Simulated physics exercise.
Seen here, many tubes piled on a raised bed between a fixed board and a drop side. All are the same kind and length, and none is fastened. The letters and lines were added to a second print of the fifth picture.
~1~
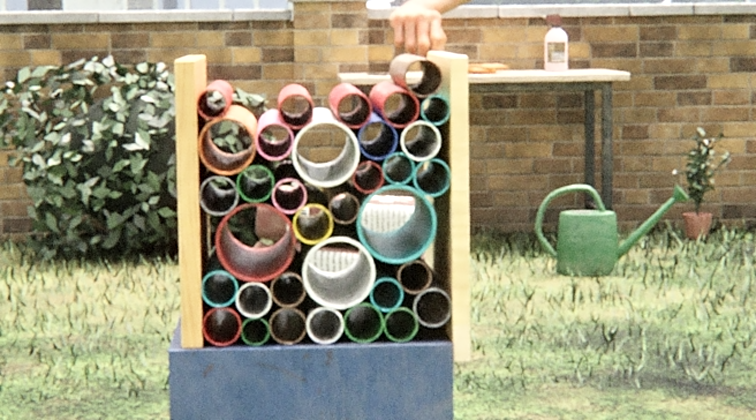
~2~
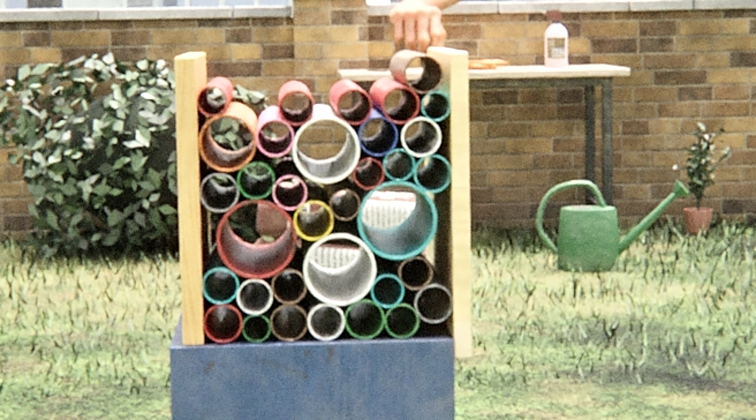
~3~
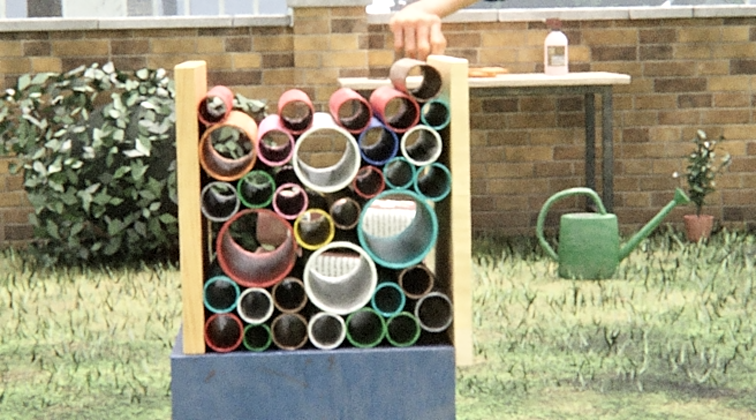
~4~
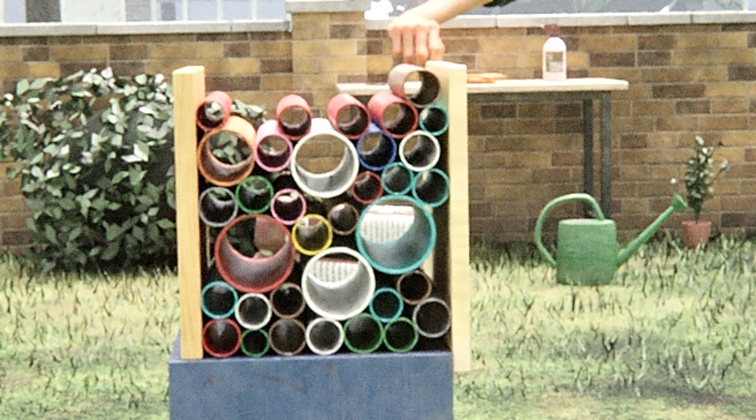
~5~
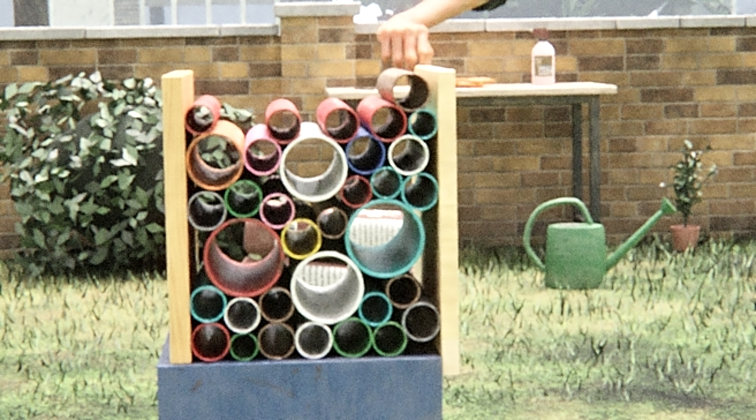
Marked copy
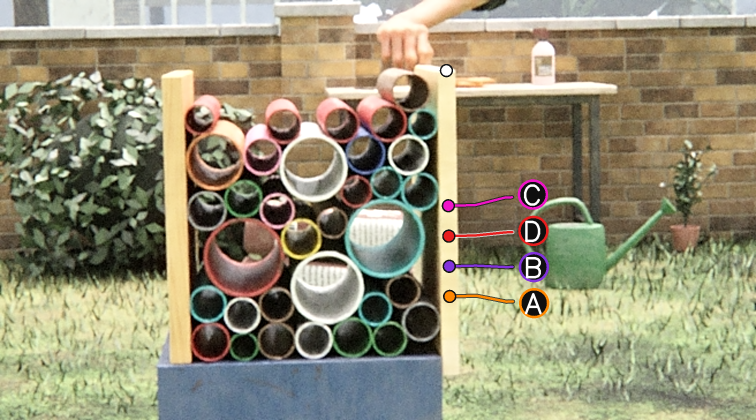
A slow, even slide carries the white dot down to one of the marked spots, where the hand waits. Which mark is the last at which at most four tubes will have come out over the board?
Stop at C.
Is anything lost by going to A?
Yes, at A.
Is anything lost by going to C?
At C: Yes.
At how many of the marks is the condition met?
One of them.
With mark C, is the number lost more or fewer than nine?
At C, fewer than nine.
On the copy, A at (450, 296); B at (449, 266); C at (448, 206); D at (449, 236); the white dot at (446, 70).
On C. First, top of the board (438, 131).
Then, top of the board (439, 201).
Finally, top of the board (440, 205), two out over the board.
By contrast, A more than four out over the board; B more than four out over the board; D more than four out over the board.
